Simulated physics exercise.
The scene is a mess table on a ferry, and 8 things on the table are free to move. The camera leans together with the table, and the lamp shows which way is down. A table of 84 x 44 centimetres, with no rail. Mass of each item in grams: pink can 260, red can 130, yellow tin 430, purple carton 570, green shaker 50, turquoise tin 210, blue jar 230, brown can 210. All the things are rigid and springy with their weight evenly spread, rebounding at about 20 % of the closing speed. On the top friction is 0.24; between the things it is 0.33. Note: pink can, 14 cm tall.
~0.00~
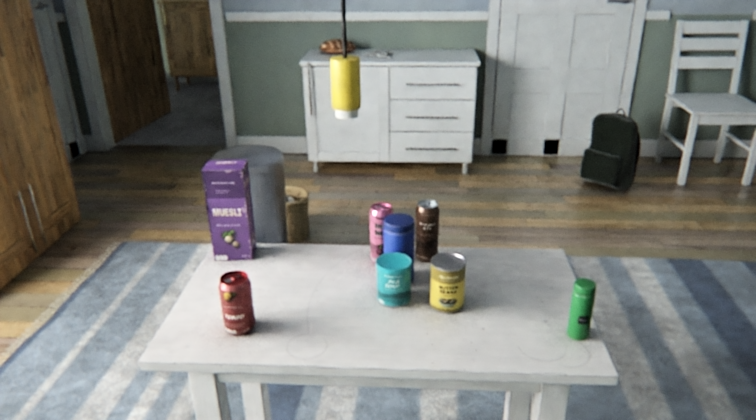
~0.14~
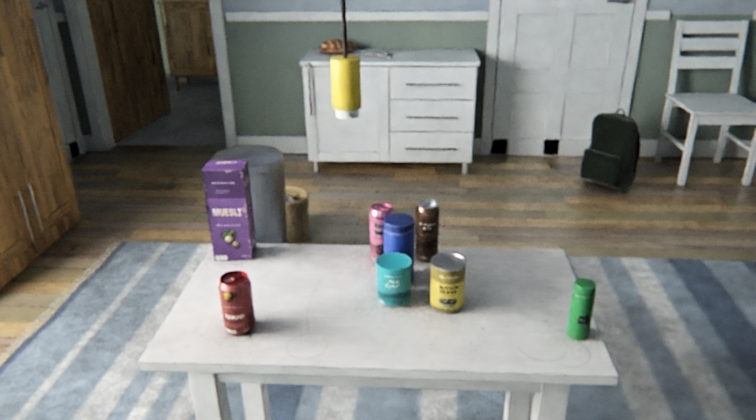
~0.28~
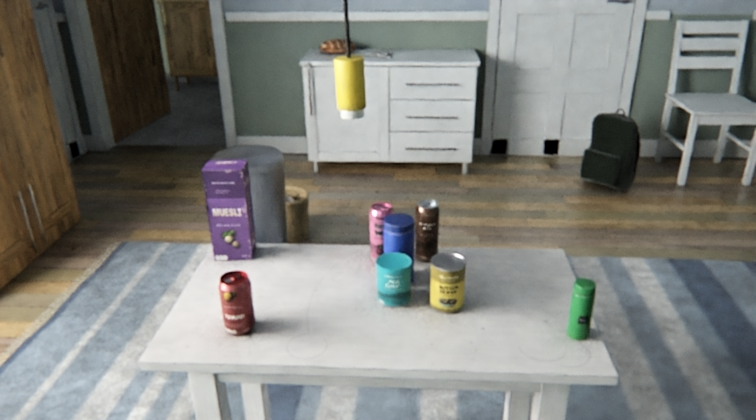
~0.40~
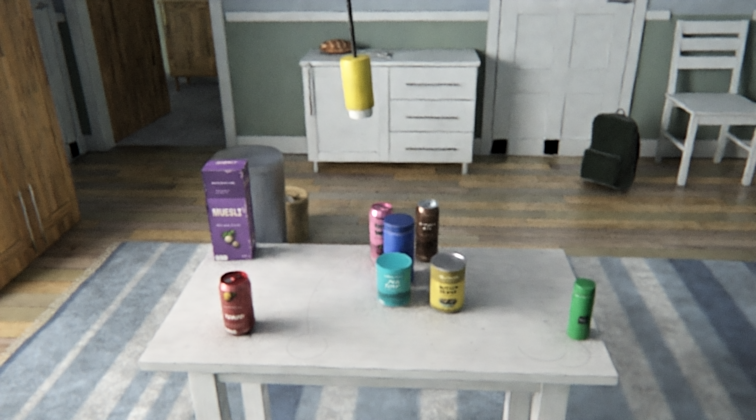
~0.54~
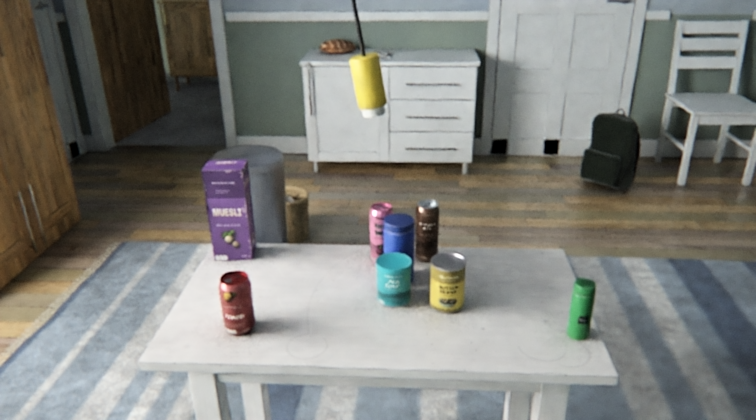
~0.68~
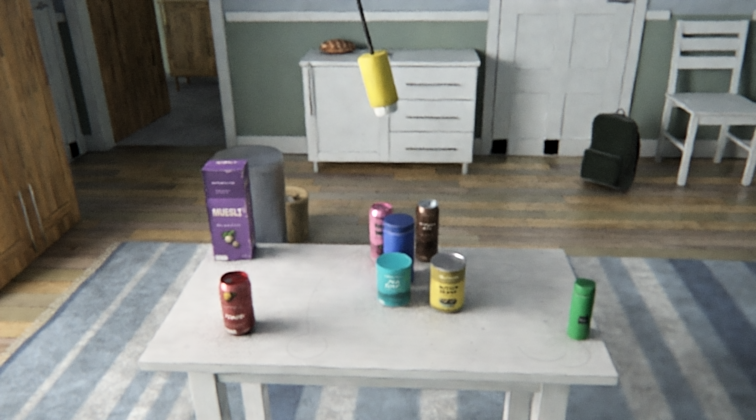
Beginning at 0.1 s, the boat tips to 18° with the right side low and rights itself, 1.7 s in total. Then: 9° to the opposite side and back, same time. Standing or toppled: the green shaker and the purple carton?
Green shaker: Toppled, purple carton: Standing.
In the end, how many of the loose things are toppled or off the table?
1.
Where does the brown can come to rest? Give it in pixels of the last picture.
Around (491, 233).
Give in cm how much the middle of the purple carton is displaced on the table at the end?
Start to finish, roughly 15 cm.
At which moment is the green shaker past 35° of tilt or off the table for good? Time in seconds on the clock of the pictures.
It happens at about 1.1 s.
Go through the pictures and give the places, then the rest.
The first picture shows boat level; green shaker (581, 310); purple carton (231, 211).
The second picture shows boat level; yellow tin (448, 283); turquoise tin (394, 280).
The third picture shows floor tilted 2°, right side down; blue jar (399, 250); brown can (427, 231).
The fourth picture shows floor tilted 5°, right side down; pink can (382, 234); red can (237, 304).
The fifth picture shows floor tilted 9°, right side down; yellow tin (448, 283); turquoise tin (394, 280).
The sixth picture shows floor tilted 14°, right side down; green shaker (581, 309); purple carton (231, 211).
By 1.18 s, floor tilted 15°, right side down; green shaker now off the table; purple carton 7 cm from its spot near (261, 211); blue jar 7 cm from its spot.
By 1.48 s, floor tilted 6°, right side down; purple carton 15 cm from its spot near (294, 212); blue jar 14 cm from its spot; pink can 14 cm from its spot.
When it is over (4.0 s), off the table and tipped over, green shaker; not toppled but over 5 cm from the start, pink can, red can, yellow tin, purple carton, turquoise tin, blue jar and brown can. End places, in pixels of the last picture, purple carton near (297, 212).
